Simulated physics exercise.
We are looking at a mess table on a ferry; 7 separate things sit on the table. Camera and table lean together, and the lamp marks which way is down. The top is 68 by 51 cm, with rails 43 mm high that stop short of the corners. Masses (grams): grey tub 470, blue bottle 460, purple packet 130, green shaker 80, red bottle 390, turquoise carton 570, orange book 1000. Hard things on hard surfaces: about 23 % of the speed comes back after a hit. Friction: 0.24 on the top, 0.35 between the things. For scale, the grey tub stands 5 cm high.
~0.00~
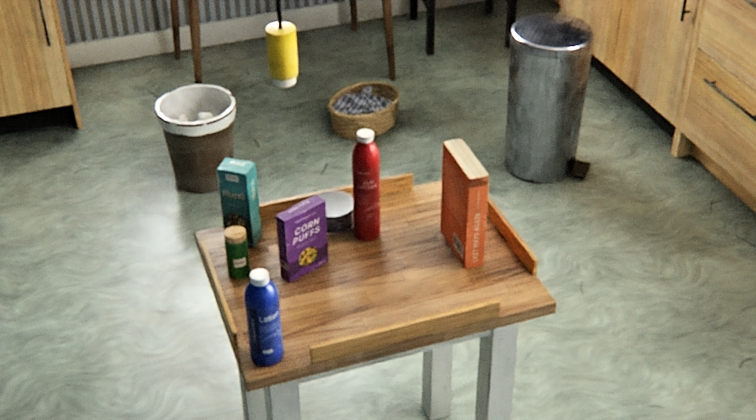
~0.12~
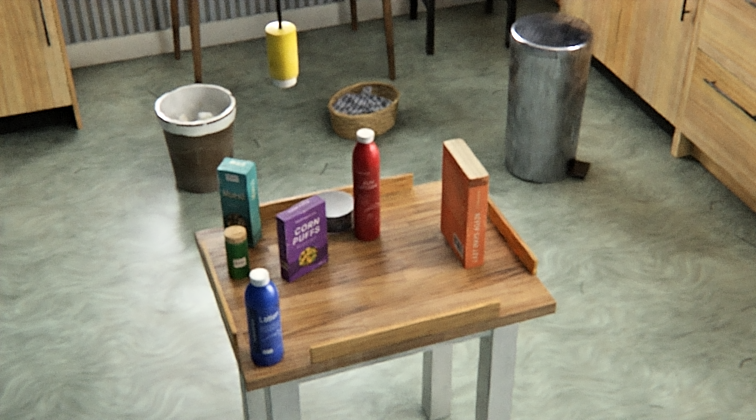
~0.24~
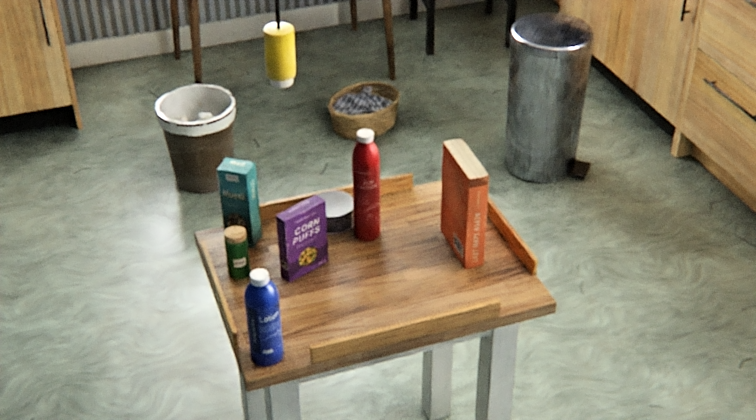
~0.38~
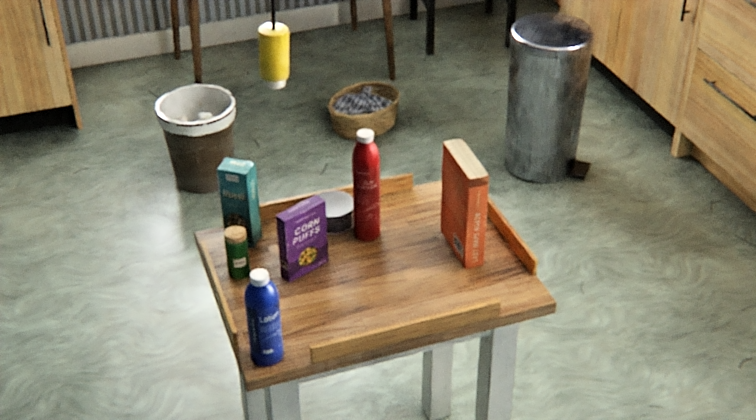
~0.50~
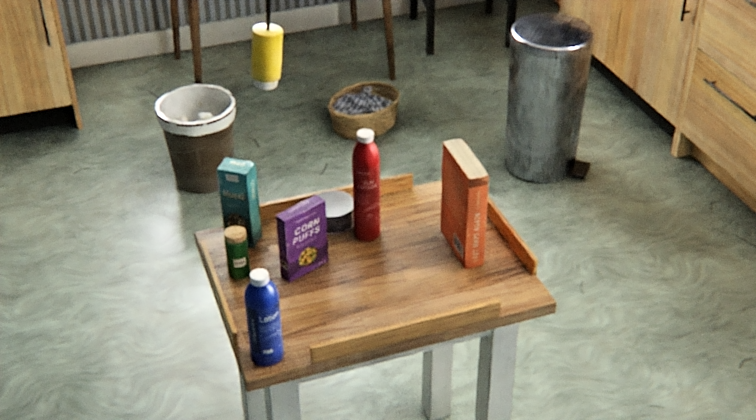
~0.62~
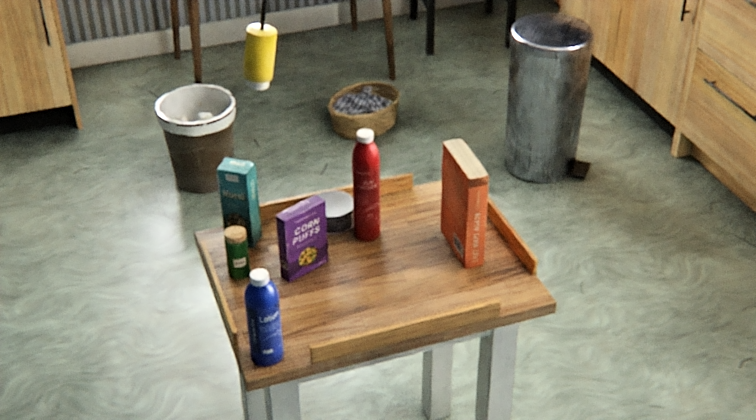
On a small wooden table, seven items stay still while a hanging yellow cylinder swings left.
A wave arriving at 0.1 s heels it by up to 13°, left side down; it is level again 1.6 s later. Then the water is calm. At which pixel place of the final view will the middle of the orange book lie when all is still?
Look near (376, 257).
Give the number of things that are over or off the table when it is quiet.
That comes to 1.
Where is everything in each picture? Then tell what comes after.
The first picture shows boat level; orange book (463, 204); grey tub (333, 213).
The second picture shows boat level; purple packet (303, 239); green shaker (237, 253).
The third picture shows floor tilted 1°, left side down; red bottle (366, 185); turquoise carton (240, 204).
The fourth picture shows floor tilted 4°, left side down; grey tub (333, 213); blue bottle (263, 316).
The fifth picture shows floor tilted 6°, left side down; purple packet (303, 239); green shaker (237, 253).
The sixth picture shows floor tilted 9°, left side down; orange book (463, 204); red bottle (366, 185).
By 1.22 s, floor tilted 9°, left side down; orange book rocked 47° off its seat near (422, 220).
By 1.32 s, floor tilted 6°, left side down; orange book on its side near (394, 254).
By 1.42 s, floor tilted 4°, left side down; orange book on its side near (381, 257).
When it is over (2.2 s), lying over on the table, orange book; the other 6 within 5 cm of the start. End places, in pixels of the last picture, orange book near (376, 257).
